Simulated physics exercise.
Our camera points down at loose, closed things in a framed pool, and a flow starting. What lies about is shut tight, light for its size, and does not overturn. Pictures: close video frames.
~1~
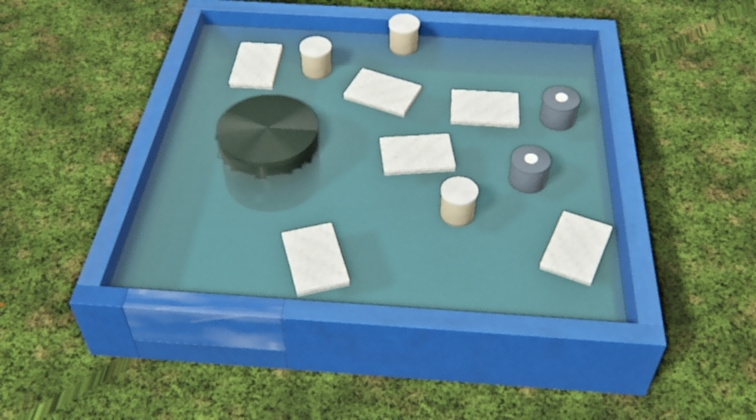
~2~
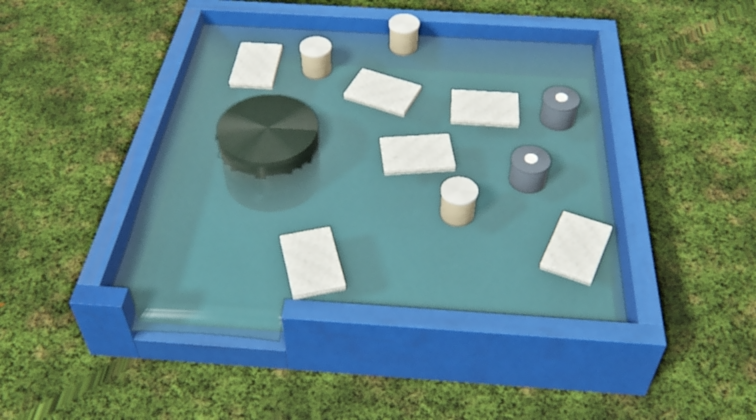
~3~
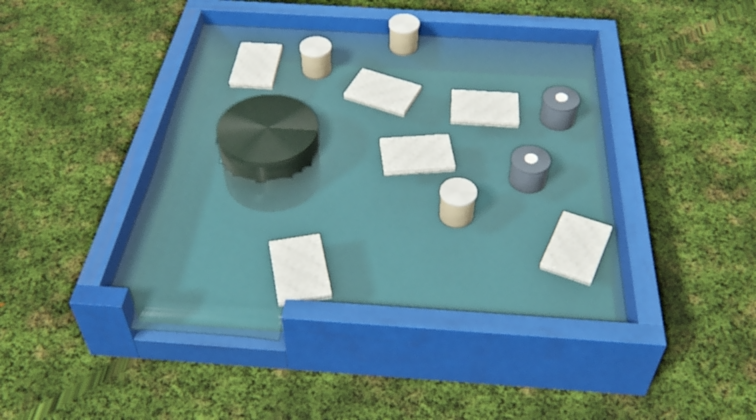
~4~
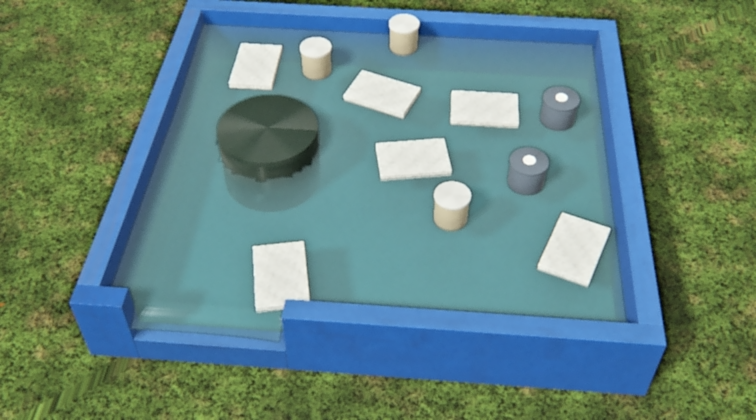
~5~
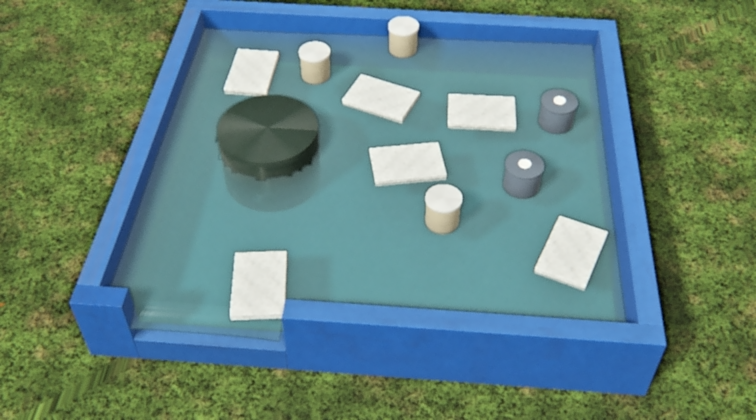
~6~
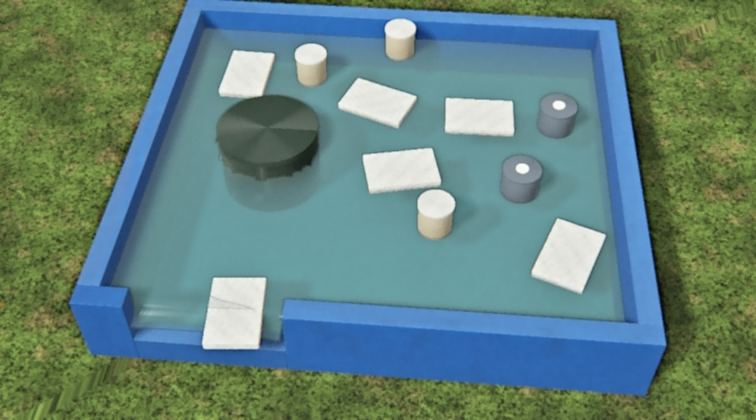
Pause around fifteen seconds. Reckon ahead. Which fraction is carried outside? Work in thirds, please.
It is going to be less than one third.
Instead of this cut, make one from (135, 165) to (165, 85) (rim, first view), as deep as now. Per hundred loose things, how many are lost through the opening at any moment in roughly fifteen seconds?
My estimate is some 10 percent.
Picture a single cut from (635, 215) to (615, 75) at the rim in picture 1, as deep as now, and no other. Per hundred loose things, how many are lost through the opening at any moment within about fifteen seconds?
Roughly 40 in a hundred.
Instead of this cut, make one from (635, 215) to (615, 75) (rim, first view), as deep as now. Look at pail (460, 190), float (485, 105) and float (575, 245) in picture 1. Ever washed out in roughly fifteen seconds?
Taking each in turn, I'd say stuck within, carried off and carried off.
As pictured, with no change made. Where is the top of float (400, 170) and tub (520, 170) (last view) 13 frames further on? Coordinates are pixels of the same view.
Near (349, 214) and (501, 193).
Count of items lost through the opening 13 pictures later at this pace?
Tally: 1.
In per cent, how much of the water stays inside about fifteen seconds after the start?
I'd estimate some 64 percent of the water stays.
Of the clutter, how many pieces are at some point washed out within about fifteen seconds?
I make it 3.
A moment on, 1 of 11 are out; 10 afloat.
Next, 1 of 11 are out; 10 afloat.
Later, 1 of 11 are out; 10 afloat.
In the end, 3 of 11 are out; 8 afloat.
